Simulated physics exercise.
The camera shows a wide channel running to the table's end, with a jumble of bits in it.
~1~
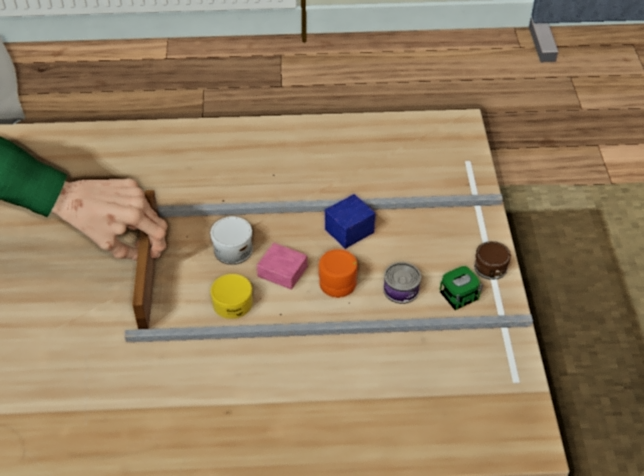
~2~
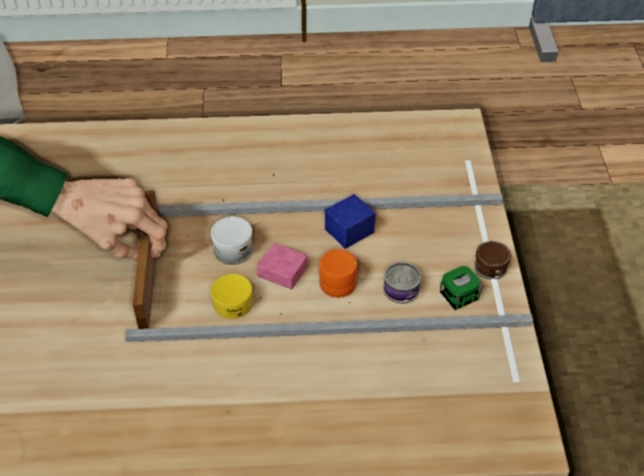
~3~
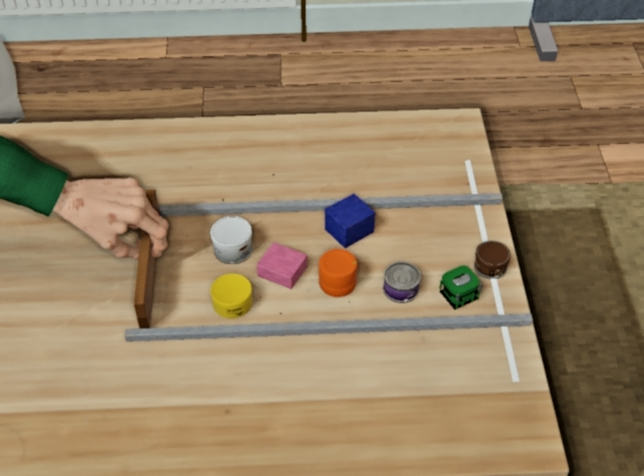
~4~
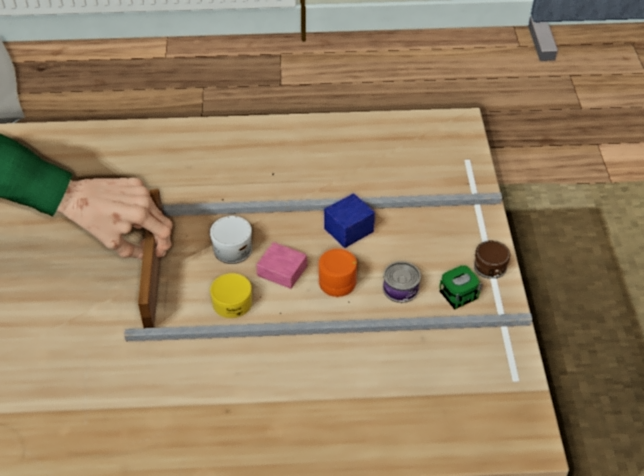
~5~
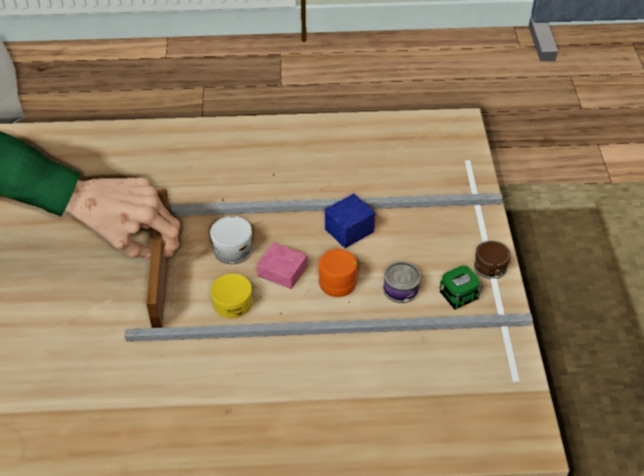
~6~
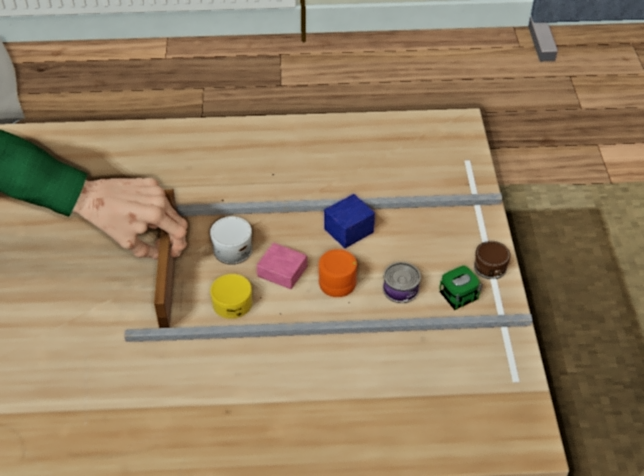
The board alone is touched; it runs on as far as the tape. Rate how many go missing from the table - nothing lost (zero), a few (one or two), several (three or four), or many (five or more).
Many, five or more.
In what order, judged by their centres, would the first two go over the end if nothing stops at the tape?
In order: The brown pot, then the green case.
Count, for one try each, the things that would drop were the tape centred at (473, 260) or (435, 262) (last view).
That would be 4, then 1.
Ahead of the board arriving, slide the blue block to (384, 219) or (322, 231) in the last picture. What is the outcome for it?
First spot, it is pushed off; second spot, it is pushed off.
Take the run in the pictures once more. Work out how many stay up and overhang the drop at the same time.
I count 3 overhanging.
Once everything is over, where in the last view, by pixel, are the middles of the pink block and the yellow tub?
The pink block at (511, 268), the yellow tub at (520, 297).
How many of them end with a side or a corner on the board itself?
The number is 3.
Early on, none off yet; brown pot at rest near (492, 260); green case at rest near (460, 288); purple pot at rest near (402, 282).
A while later, none off yet; brown pot at rest near (492, 260); green case travelled a little near (476, 290); purple pot travelled about its own width near (447, 271).
Further along, none off yet; brown pot leaning a little near (530, 251); green case travelled well along near (537, 298); purple pot travelled well along near (496, 257).
Finally, the number that fall off is five or more; lost, orange lid, blue block, purple pot, green case and brown pot.
